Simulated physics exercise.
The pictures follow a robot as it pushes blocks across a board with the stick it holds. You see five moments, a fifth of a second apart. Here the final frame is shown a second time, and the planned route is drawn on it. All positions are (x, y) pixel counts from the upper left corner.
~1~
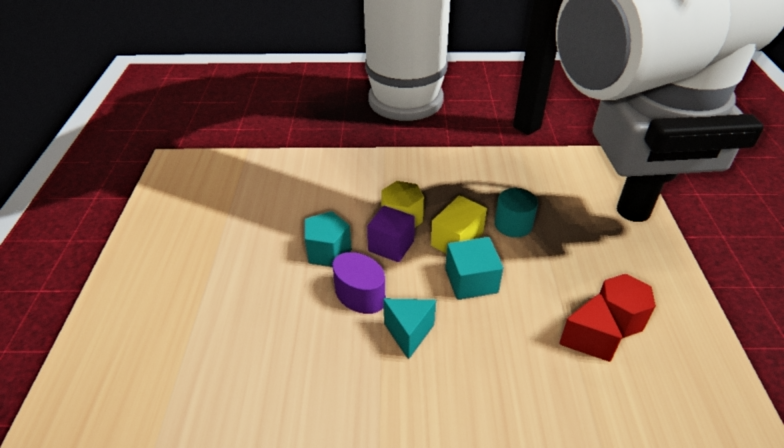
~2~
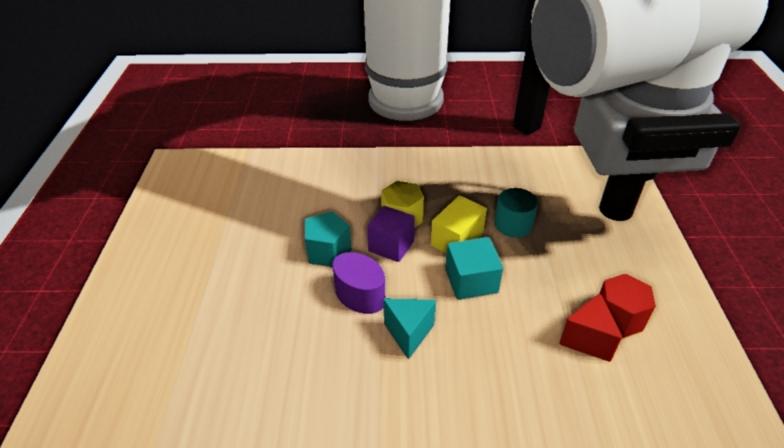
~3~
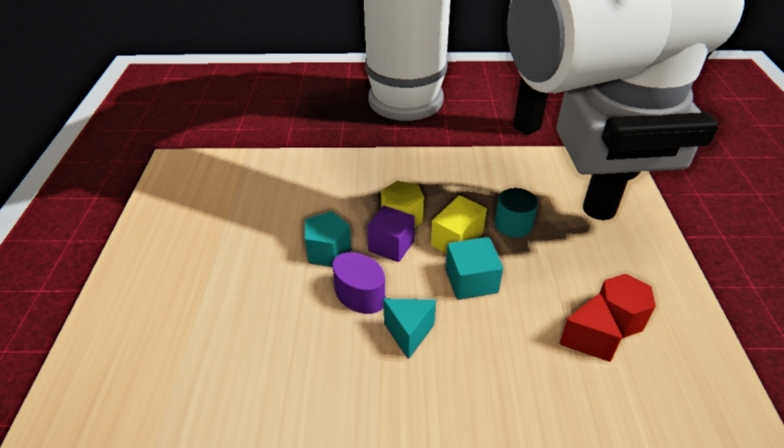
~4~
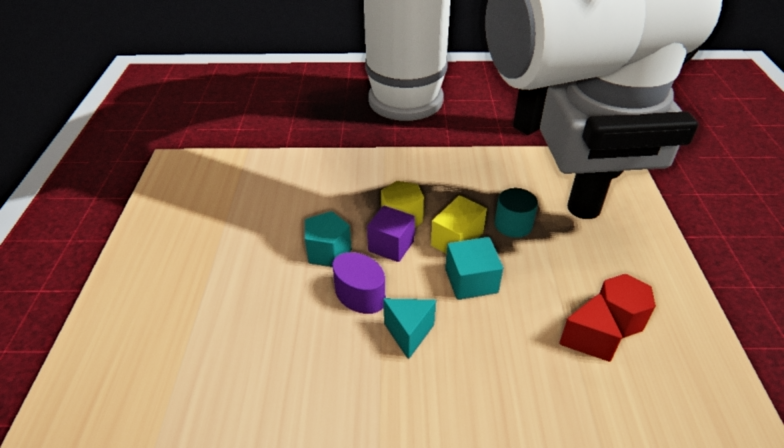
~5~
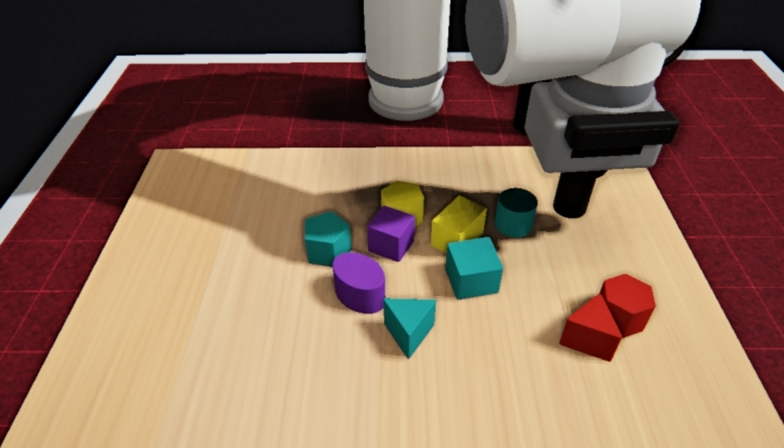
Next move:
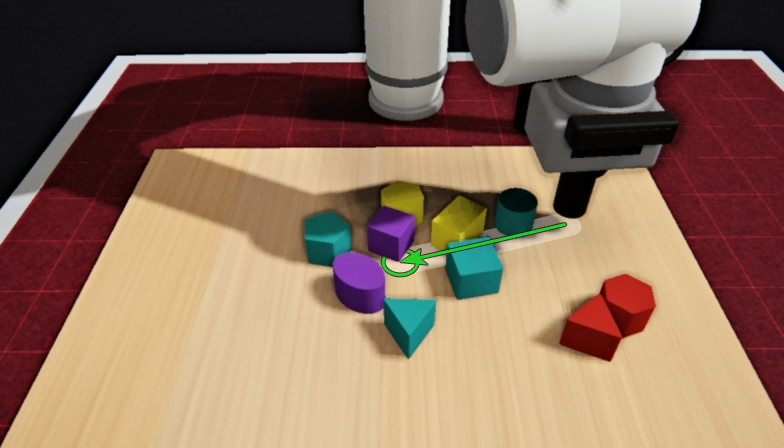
A white and grey robot arm with a black stick tip hangs over the right of a pale wooden board on a red surface, seen from a raised, fixed view. Turquoise, purple and yellow blocks cluster around the middle, while two red blocks touch at the lower right. The arm glides steadily left, bringing its stick closer to the turquoise cylinder, while every block stays still.
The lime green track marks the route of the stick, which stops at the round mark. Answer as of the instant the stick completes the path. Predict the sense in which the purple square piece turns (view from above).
Seen from above, counterclockwise.
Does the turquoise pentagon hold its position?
Final answer: Yes.
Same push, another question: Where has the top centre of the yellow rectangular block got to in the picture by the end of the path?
Its top centre is at about (407, 210).
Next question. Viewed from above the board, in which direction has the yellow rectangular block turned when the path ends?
Spins clockwise.
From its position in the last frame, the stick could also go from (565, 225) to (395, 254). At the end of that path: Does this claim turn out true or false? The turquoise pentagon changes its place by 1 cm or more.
This is true.
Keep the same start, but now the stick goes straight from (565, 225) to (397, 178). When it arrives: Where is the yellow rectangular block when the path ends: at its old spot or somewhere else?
In the end it has been moved.
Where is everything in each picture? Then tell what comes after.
In the first frame, stick tip (633, 212); block tops, turquoise pentagon (325, 227); purple square piece (391, 221); yellow hexagon (402, 193); yellow rectangular block (460, 214); turquoise cylinder (518, 199).
In the second frame, stick (616, 211); blocks unchanged.
In the third frame, stick (599, 210); blocks unchanged.
In the fourth frame, stick (584, 209); blocks unchanged.
In the fifth frame, stick (569, 208); turquoise pentagon (325, 227); purple square piece (391, 221); yellow hexagon (402, 193); yellow rectangular block (460, 214); turquoise cylinder (518, 199).
Path on the board, in a line from (565, 225) to (400, 262).
The first path, step by step. One third of the way, stick (516, 220); yellow rectangular block (447, 213), turned 25° anticlockwise; turquoise cylinder (485, 197).
Two thirds of the way, stick (458, 233); purple square piece (387, 220); yellow hexagon (393, 192); yellow rectangular block (428, 210), turned 25° anticlockwise; turquoise cylinder (469, 196).
At the end, stick (400, 246); turquoise pentagon in place; purple square piece (362, 214), turned 50° anticlockwise; yellow hexagon (390, 188); yellow rectangular block (407, 210), turned 35° clockwise; turquoise cylinder (469, 196).
